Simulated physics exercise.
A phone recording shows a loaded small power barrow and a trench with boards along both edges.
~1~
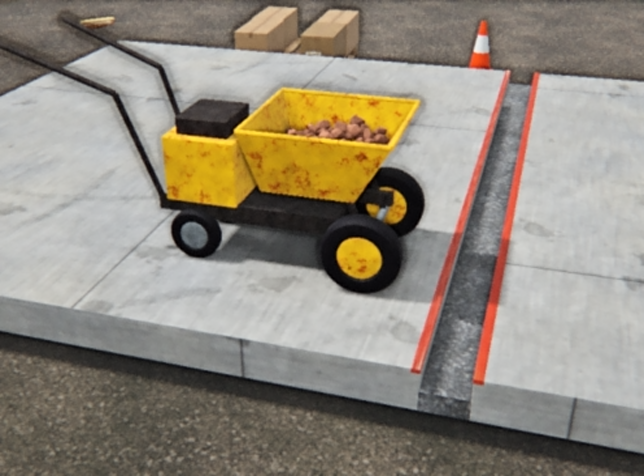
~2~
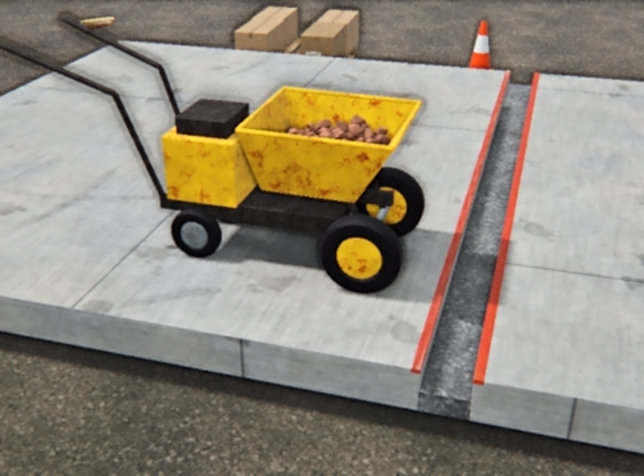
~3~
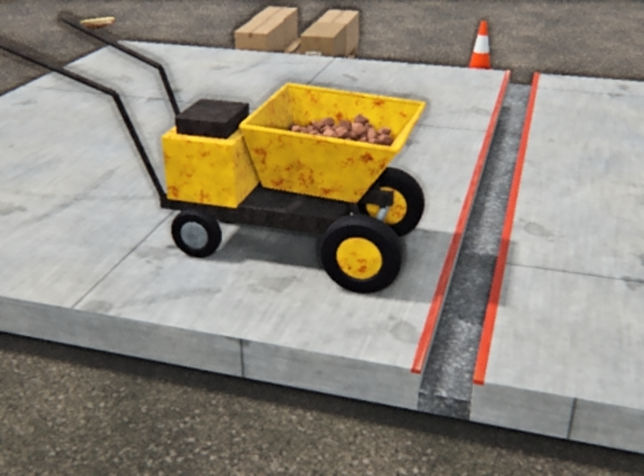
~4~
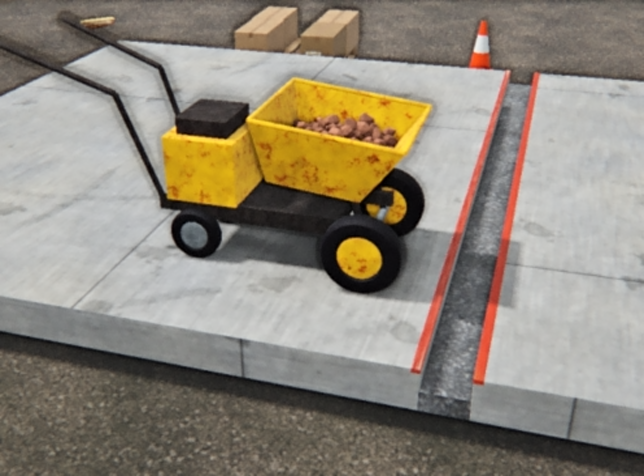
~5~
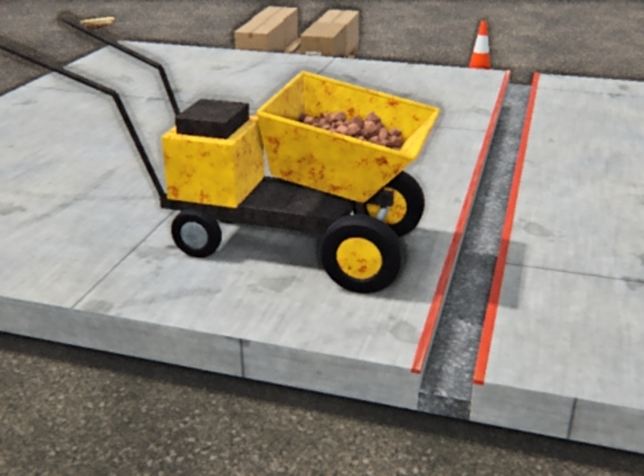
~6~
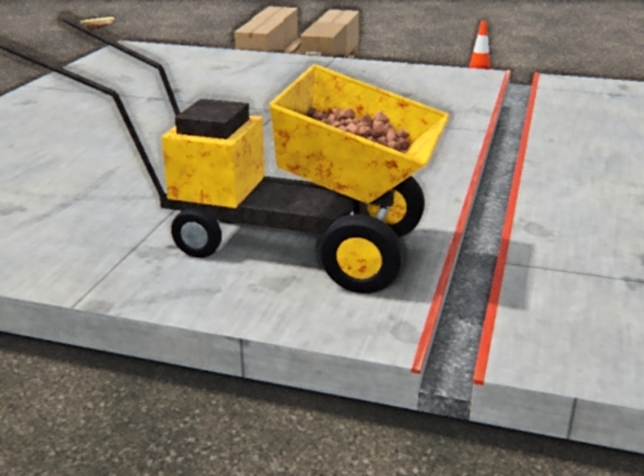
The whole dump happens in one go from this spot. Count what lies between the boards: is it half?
The load ends chiefly outside the trench.
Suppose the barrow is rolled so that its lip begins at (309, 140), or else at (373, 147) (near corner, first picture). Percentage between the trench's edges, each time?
Close to 60 in a hundred, and close to 50 in a hundred.
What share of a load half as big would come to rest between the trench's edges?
Roughly 10 percent.
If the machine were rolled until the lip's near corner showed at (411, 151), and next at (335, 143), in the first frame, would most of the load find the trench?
A minority, then the bulk.
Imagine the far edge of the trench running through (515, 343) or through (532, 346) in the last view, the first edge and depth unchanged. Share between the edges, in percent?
Well, it'd be something like 60 per cent the first time and 80 per cent the second.
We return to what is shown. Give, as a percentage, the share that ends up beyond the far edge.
Near 75 in every hundred.
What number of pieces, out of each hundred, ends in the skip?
About 0 %.
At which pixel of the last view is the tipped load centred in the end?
Around (525, 278).
Shortly afterwards, skip tipped steeply; the whole lot in the skip.
Next, skip tipped right over; the bulk in the skip; only a few in or heaped over the trench; a little beyond it; only a few falling.
Some moments later, skip tipped right over; near a quarter in the skip; a little in or heaped over the trench; the bulk beyond it.
In the end, skip tipped right over; near a quarter in or heaped over the trench; the bulk beyond it.
